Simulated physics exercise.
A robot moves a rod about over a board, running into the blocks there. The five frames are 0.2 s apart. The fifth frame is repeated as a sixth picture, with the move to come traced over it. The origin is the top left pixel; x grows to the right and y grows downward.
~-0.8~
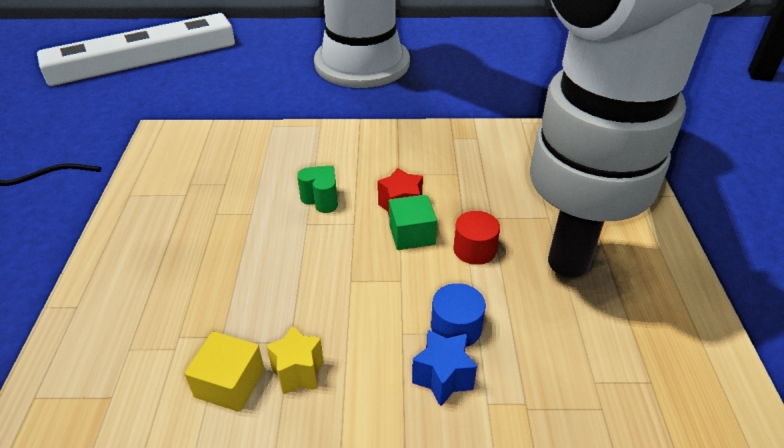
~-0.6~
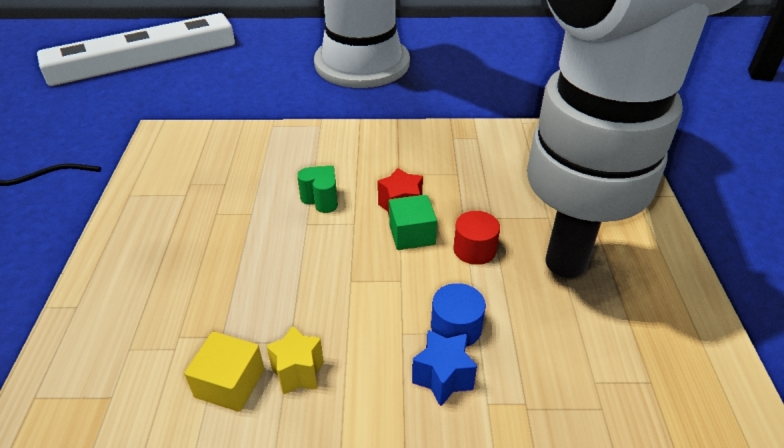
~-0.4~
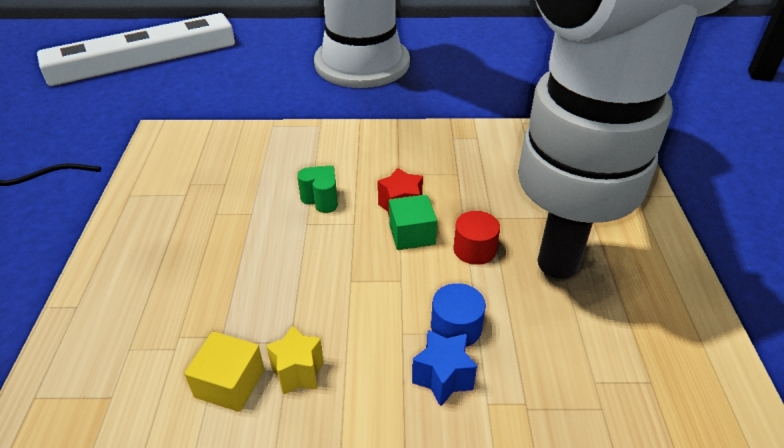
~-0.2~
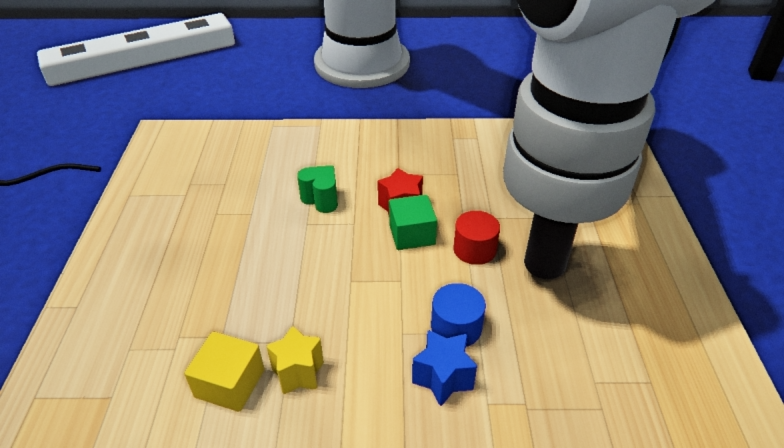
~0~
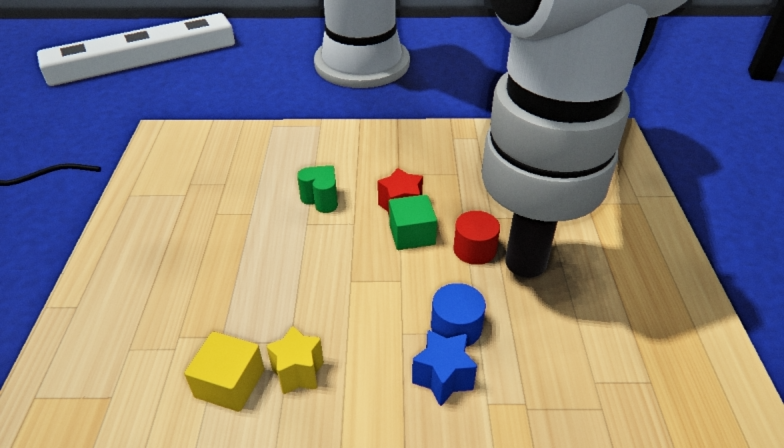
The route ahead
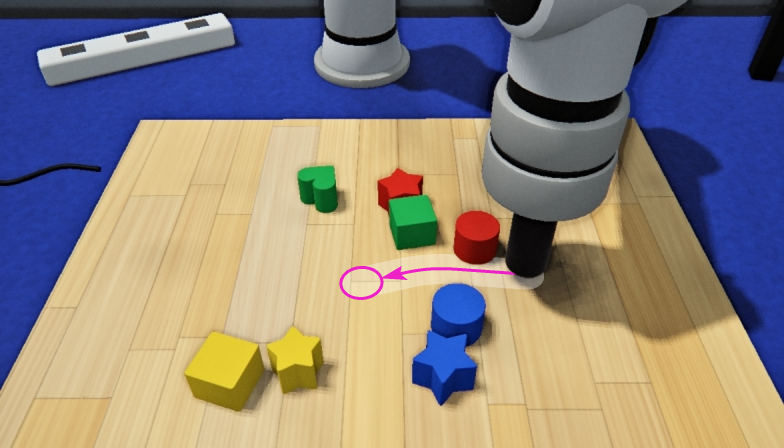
A robot arm moves its black rod slightly left over the board, nearing the red cylinder.
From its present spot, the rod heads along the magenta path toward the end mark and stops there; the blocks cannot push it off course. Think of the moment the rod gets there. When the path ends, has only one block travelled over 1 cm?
Yes, it checks out.
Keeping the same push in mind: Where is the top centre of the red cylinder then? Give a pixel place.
The centre of its top face lies at (457, 215).
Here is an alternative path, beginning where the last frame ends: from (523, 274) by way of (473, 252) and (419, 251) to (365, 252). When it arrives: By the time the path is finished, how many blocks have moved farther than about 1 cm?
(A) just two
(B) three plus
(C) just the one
B.
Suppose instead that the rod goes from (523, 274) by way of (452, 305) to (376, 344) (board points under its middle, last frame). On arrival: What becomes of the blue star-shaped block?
It is no longer where it was.
The drawn path runs from (523, 274) through (468, 270) and (414, 271) to (361, 283).
The first path, step by step. One third of the way, rod (468, 260); red cylinder (458, 216).
Two thirds of the way, rod (413, 262); red cylinder (457, 215).
At the end, rod (361, 273); green square not moved; red cylinder (457, 215).
